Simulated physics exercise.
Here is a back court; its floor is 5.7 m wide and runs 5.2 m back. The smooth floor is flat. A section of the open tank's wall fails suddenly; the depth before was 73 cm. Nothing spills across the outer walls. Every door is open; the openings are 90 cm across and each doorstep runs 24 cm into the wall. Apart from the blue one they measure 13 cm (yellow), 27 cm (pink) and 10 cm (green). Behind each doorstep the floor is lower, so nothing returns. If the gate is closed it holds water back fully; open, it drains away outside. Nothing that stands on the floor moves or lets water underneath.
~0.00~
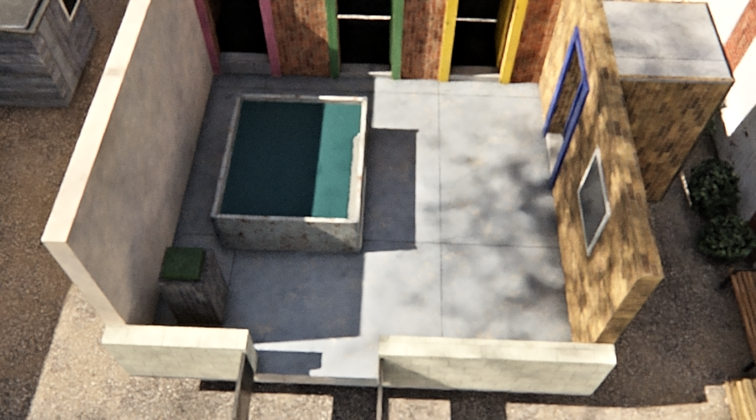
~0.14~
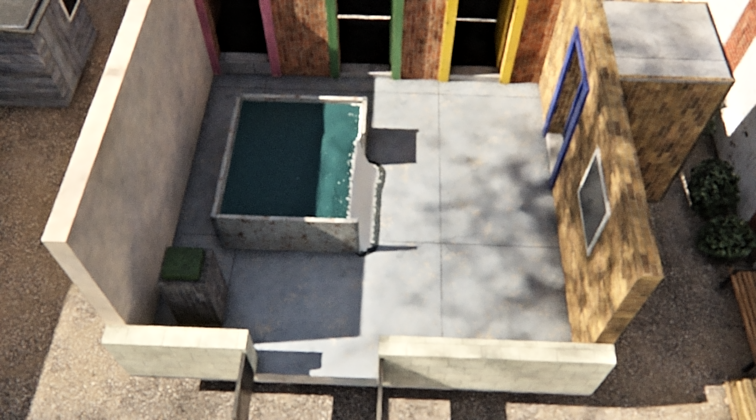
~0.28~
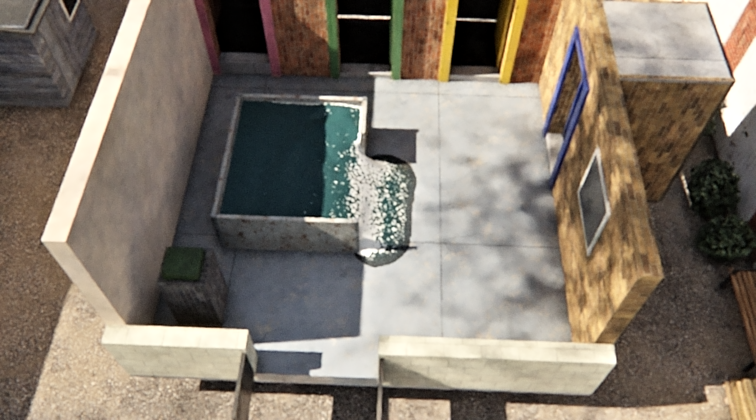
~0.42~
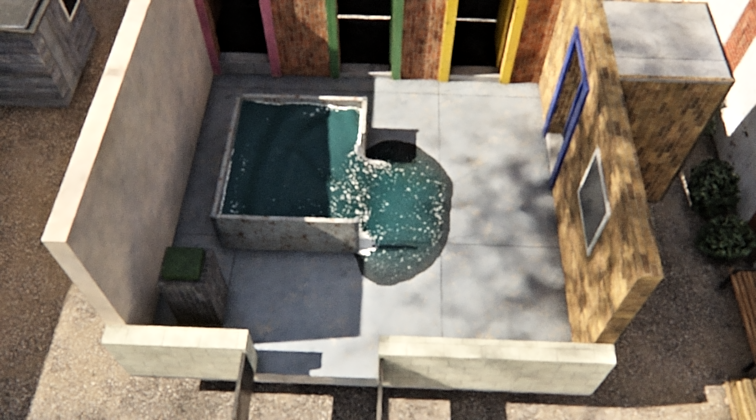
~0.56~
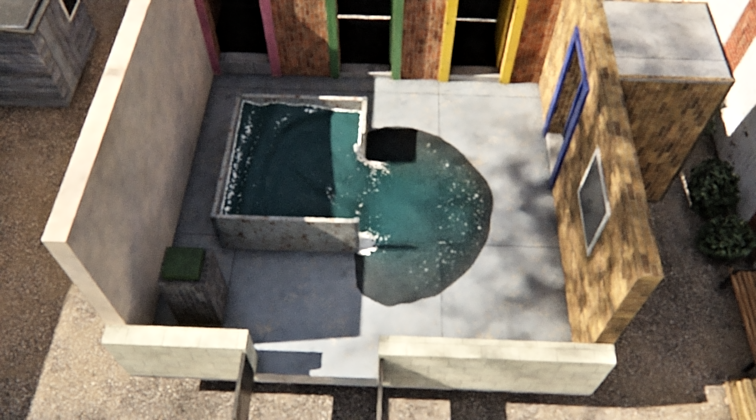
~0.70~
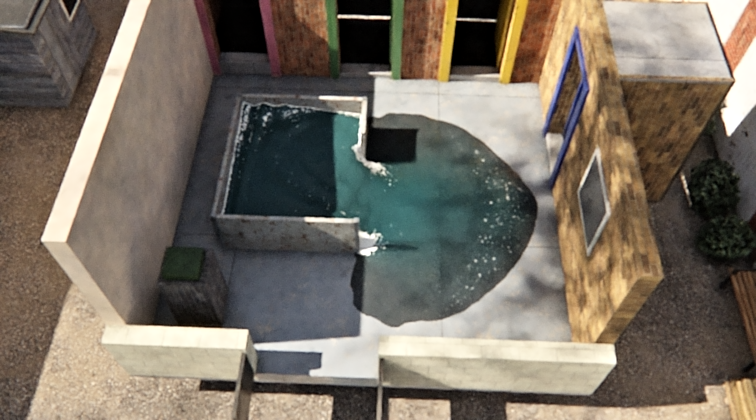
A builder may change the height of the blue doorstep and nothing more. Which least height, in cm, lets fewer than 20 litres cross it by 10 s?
Close to 24 cm is just enough.
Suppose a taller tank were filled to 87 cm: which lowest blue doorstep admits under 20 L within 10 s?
About 29 cm.
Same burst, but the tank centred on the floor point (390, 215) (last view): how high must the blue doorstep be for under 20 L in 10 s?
Some 16 cm.
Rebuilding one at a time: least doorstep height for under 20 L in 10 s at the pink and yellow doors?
Roughly 12.0 cm at pink and 14.5 cm at yellow.
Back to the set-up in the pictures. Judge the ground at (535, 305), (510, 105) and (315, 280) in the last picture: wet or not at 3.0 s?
In turn: Wet, flooded, still dry.
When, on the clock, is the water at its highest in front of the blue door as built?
Around 2.0 s.
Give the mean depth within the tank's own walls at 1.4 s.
About 42 cm.
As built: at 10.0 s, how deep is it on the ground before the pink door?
About 14.0 cm.
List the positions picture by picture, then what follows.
In the first frame, the open tank at (294, 157) is whole and still, 73 cm deep; the blue door at (563, 117) is dry.
In the second frame, the front is at (381, 178), 0.3 m from the gap at (358, 197); 0.3 m2 of floor is wet, 73 cm left at the back.
In the third frame, water pours out at (358, 198) and has run 0.8 m, to (411, 185); about 12 cm deep outside, 73 cm at the back.
In the fourth frame, the gap is at (358, 199), the front 1.3 m out at (446, 203); the back of the open tank holds 71 cm.
In the fifth frame, the gap is at (358, 199), the front 1.9 m out at (486, 214); the back of the open tank holds 62 cm.
In the sixth frame, water pours out at (358, 199) and has run 2.6 m, to (530, 222); about 6 cm deep outside, 64 cm at the back; the blue door at (563, 117), 3.2 m from the gap, is still 0.7 m from the nearest water.
After 1.4 s water covers 45 % of the floor, deepest (38 cm) near (552, 240); 24 cm at the blue door, 18 litres in over its 11 cm doorstep.
After 3.0 s water covers 50 % of the floor, deepest (34 cm) near (556, 272); 22 cm at the blue door, 137 litres in over its 11 cm doorstep.
After 10.0 s water covers 95 % of the floor, deepest (17 cm) near (147, 351); 9 cm at the blue door, 189 litres in over its 11 cm doorstep.
At the blue door as built, the water arrived by 1.0 s and peaked near 28 cm at 2.0 s.
Run again over the same 10 s with other heights there, 41 litres in over 20.5 cm, 6 litres over 27.5 cm. The limit of 20 litres is kept from about 24 cm up.
